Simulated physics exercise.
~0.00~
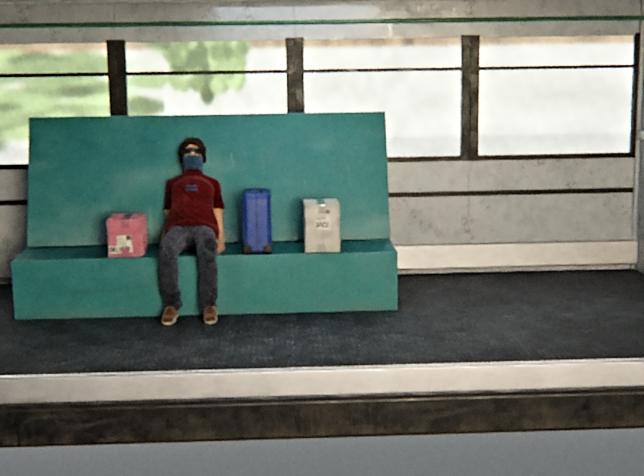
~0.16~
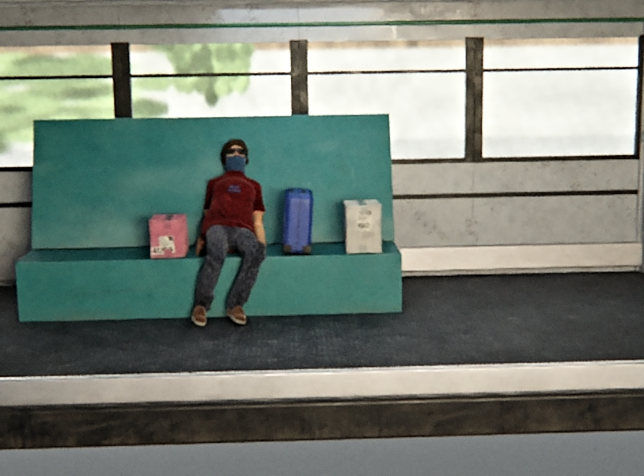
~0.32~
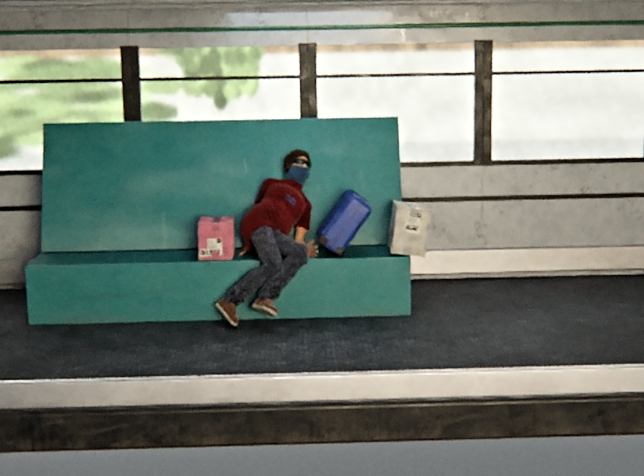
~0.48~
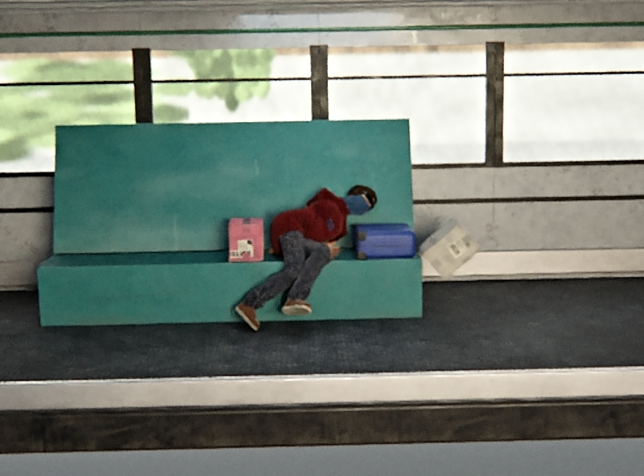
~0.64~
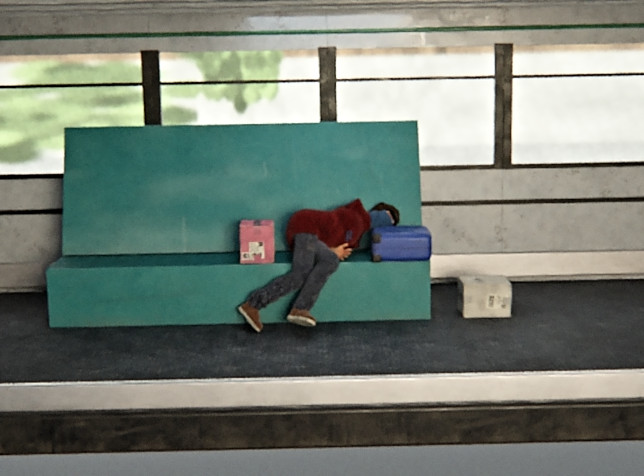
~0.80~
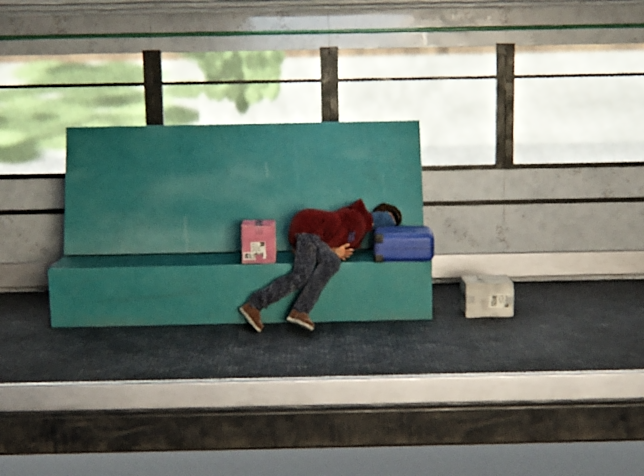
A masked passenger in a red shirt slid right along a green bench with three bags, then slumped sideways as the blue case toppled and the white pack tipped off the end onto the floor, leaving the pink bag upright and the passenger lying against the case.
